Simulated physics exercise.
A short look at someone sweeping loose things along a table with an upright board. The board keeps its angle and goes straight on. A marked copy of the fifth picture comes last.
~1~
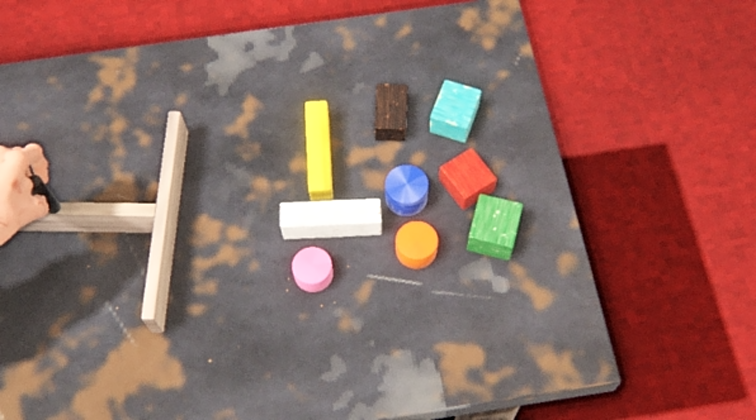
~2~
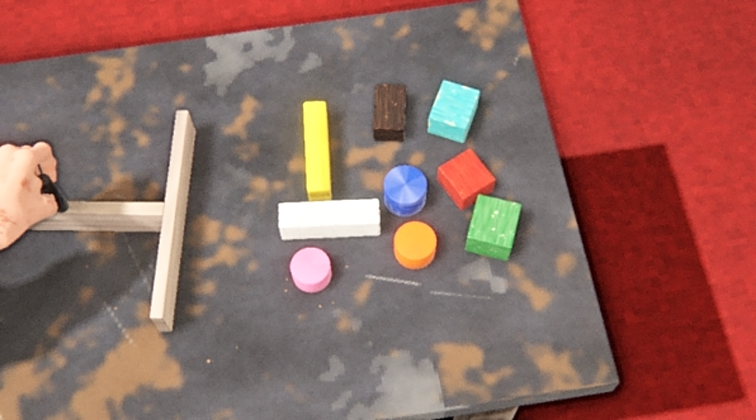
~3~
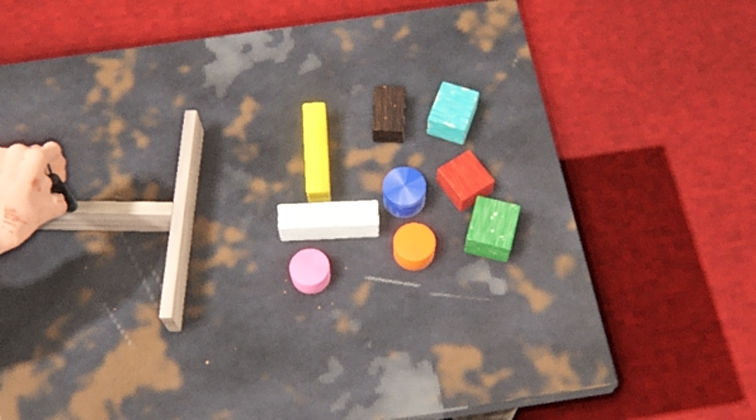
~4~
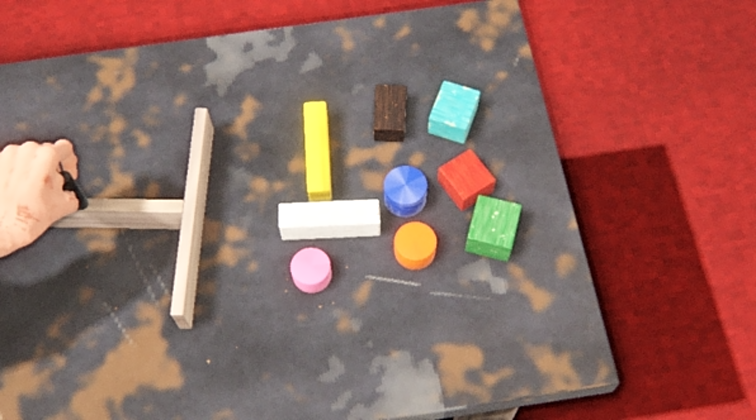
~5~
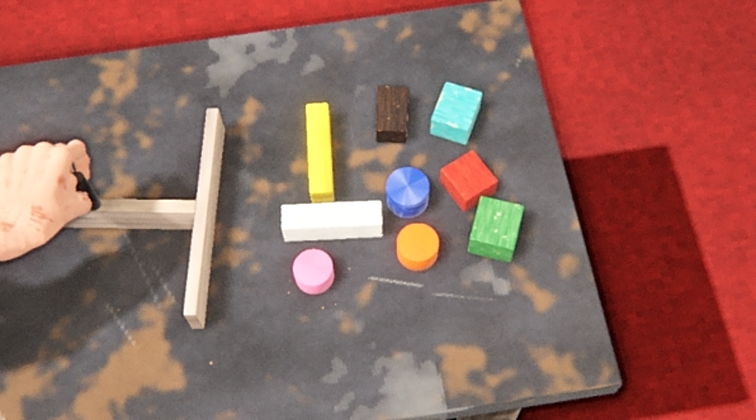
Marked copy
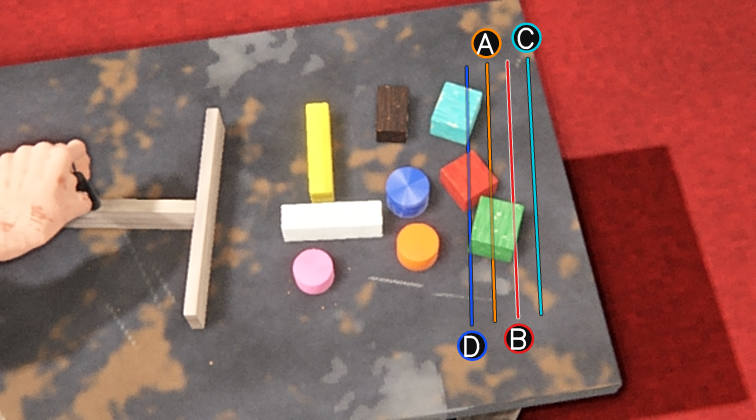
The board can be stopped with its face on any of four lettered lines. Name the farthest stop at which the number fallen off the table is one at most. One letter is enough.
The farthest such stop is D.
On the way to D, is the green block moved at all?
Yes.
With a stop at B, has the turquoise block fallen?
Yes.
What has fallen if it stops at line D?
It is the green block.
On the marked copy, A at (491, 184); B at (512, 181); C at (534, 178); D at (469, 188).
With D. Early on, board (298, 193); pink tin (323, 272); white bar (355, 221).
Further on, board (392, 179); green block (519, 231); turquoise block (471, 114).
At the end, board (466, 168); green block over the edge; turquoise block (540, 105); one fallen.
As for the rest, A drops three; B drops three; C drops five.
